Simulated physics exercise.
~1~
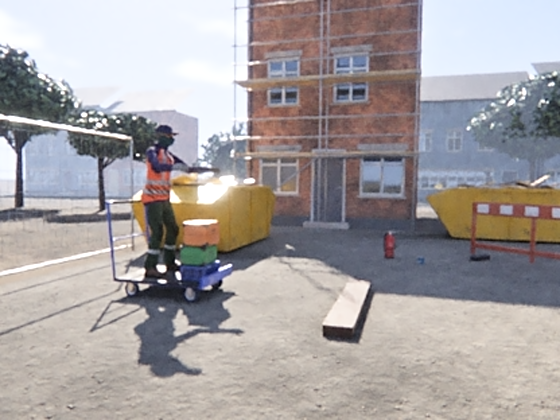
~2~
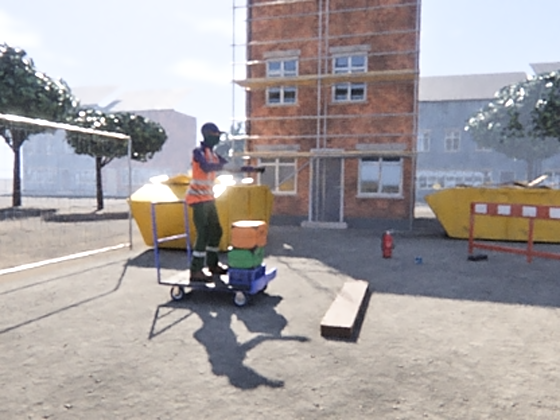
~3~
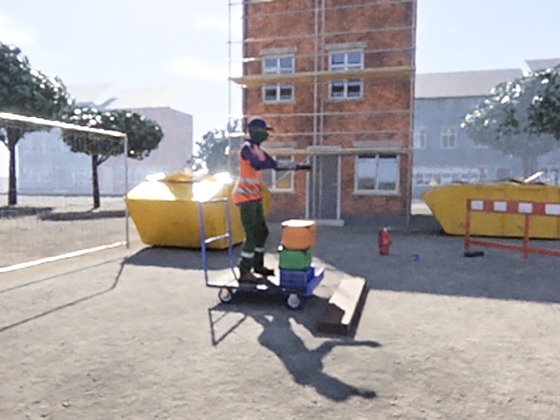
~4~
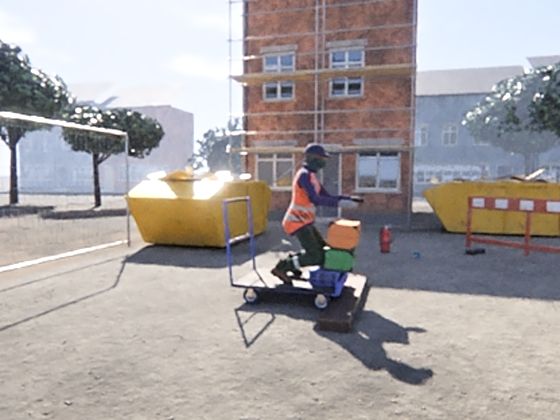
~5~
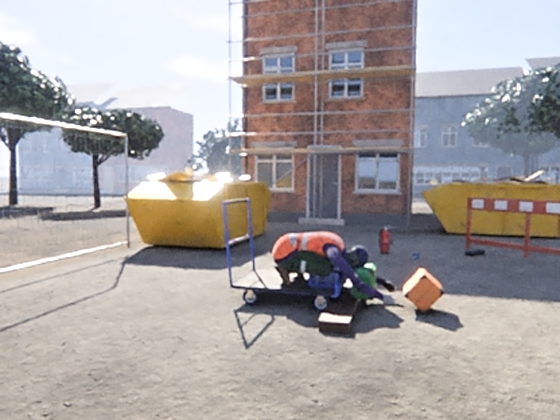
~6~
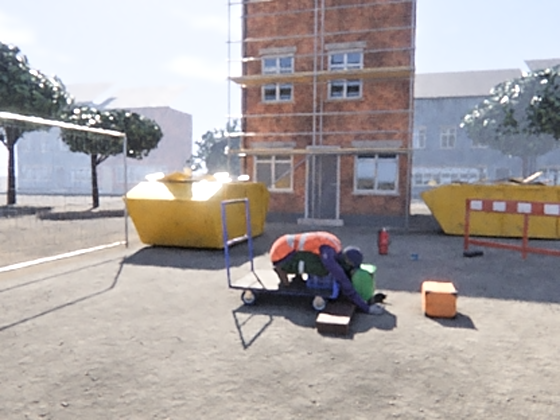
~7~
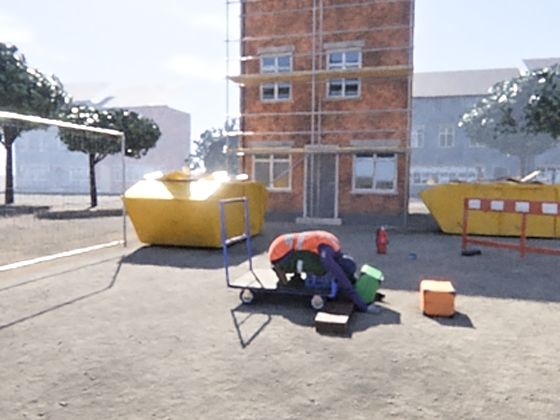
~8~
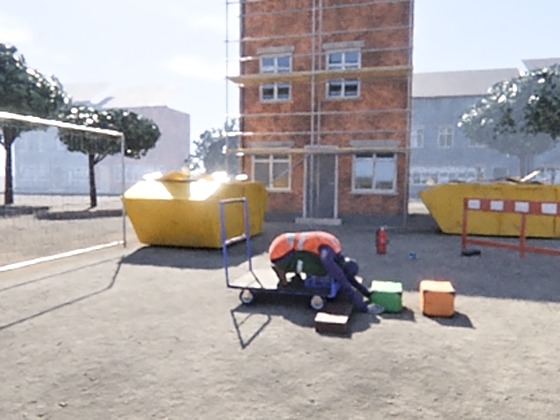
On a sunny building site, a worker in an orange vest rode a trolley rightward into a beam, folding forward as it stopped; the orange and green boxes tumbled onto the ground ahead, while the worker ended slumped over the front, hips still aboard.
